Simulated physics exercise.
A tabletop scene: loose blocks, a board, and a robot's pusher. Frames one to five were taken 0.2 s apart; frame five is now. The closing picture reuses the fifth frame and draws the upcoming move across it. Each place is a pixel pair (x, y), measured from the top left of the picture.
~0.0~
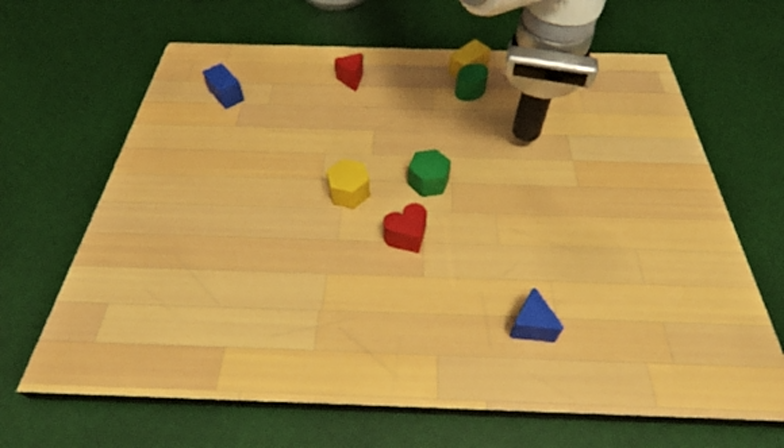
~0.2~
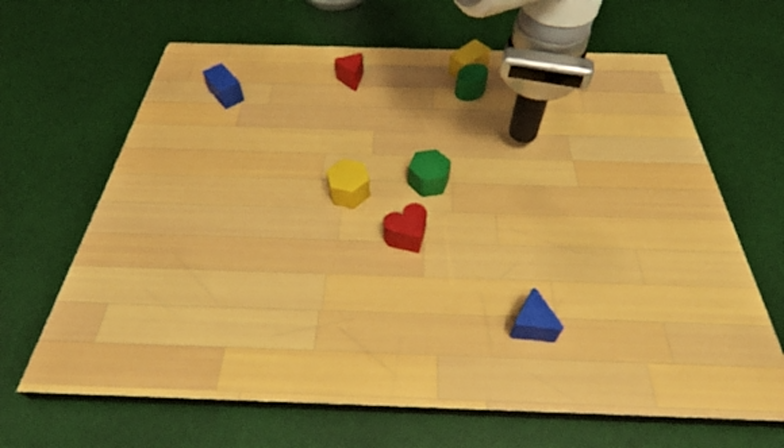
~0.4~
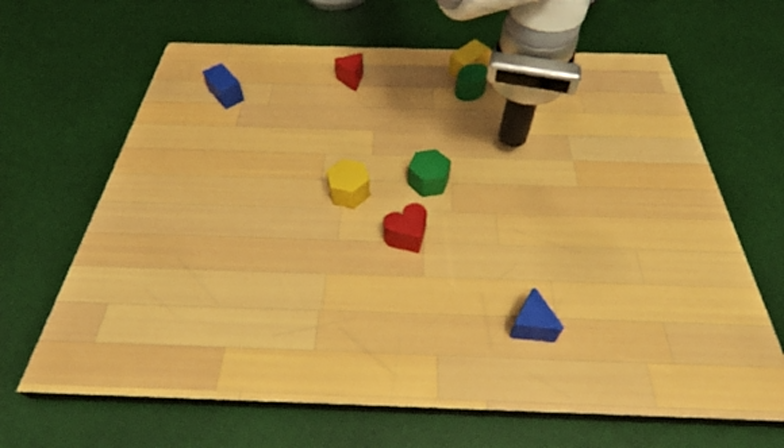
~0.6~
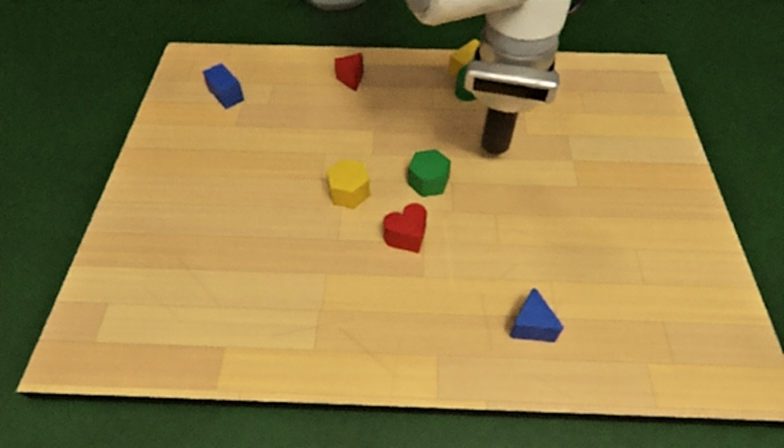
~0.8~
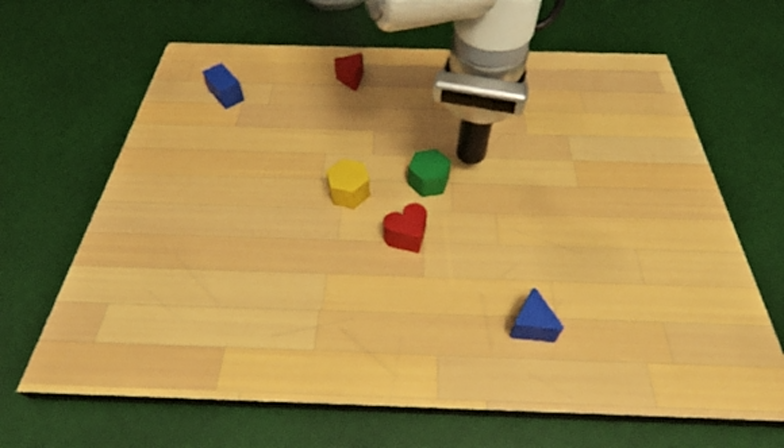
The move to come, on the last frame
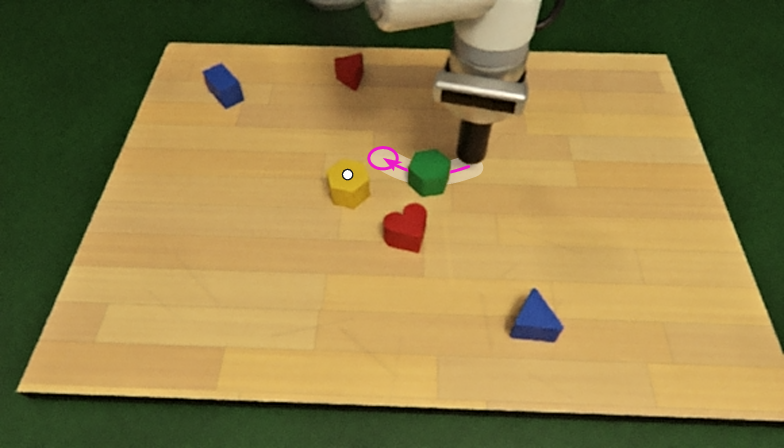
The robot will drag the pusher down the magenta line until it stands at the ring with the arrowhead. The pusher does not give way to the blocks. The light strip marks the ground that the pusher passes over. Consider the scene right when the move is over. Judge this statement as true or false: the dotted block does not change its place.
True.
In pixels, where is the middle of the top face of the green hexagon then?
I predict (389, 174).
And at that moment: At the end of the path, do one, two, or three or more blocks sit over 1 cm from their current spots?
My forecast: 1.
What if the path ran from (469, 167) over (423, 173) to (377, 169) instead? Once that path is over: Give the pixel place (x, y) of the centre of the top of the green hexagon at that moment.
The top centre is at (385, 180).
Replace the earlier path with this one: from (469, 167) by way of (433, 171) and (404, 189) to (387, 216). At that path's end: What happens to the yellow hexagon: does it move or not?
Once the path ends, it is somewhere new.
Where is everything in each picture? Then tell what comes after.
Tip of the pusher at (526, 132), middles of tops, yellow hexagon at (348, 175), green hexagon at (430, 164), in the first picture.
Pusher at (523, 133), nothing pushed, in the second picture.
Pusher at (513, 137), nothing pushed, in the third picture.
Pusher at (496, 144), nothing pushed, in the fourth picture.
Pusher at (471, 154), yellow hexagon at (348, 175), green hexagon at (430, 164), in the fifth picture.
The line goes from (469, 167) by way of (440, 174) and (409, 171) to (383, 158); the dot is on the yellow hexagon.
What follows on the original path. One third of the way, pusher at (440, 161); green hexagon at (411, 170).
Two thirds of the way, pusher at (409, 158); green hexagon at (389, 174), turned 20° anticlockwise.
At the end, pusher at (383, 145); yellow hexagon unmoved; green hexagon at (389, 174), turned 25° anticlockwise.
